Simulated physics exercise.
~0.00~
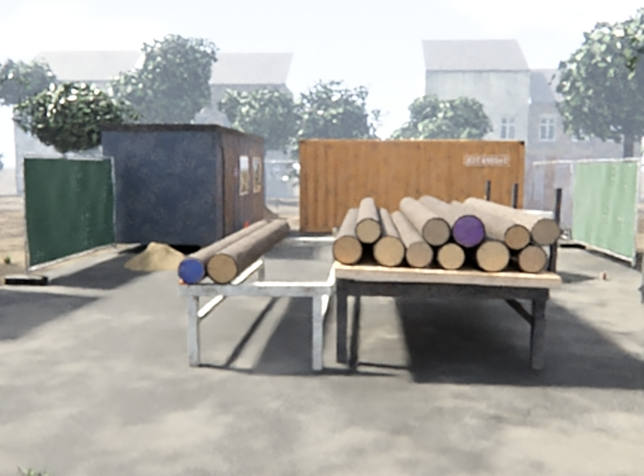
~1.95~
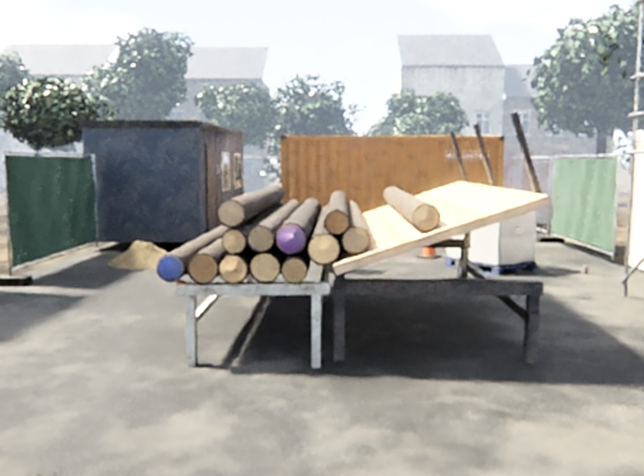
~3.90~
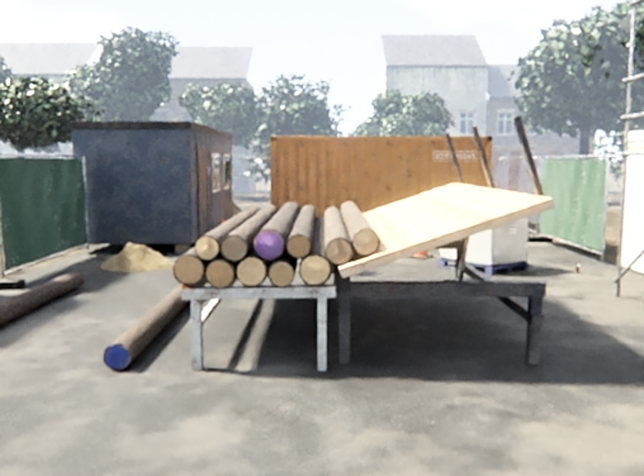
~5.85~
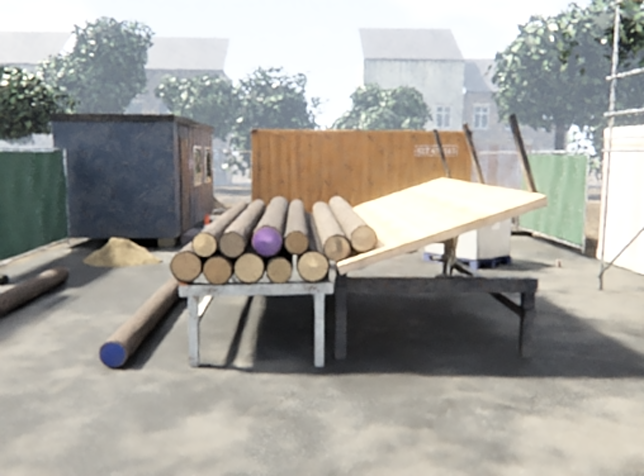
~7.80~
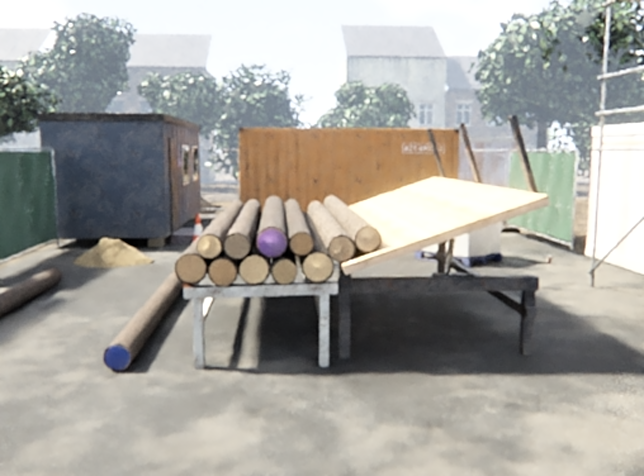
A paved yard with a dark blue cabin, an orange container, green fence panels and hazy houses behind is seen from the front, the view drifting slightly sideways. A heap of timber poles, one with a purple end, lies on a wooden deck at right, while a blue-ended pole and another rest on the lower metal rack at left. The deck tilts up at its right side, and the poles roll left and pile onto the rack. The blue pole drops off the left end to the ground, and another lies farther left. The purple pole stays atop the stacked poles, all still, beside the empty, tilted deck.
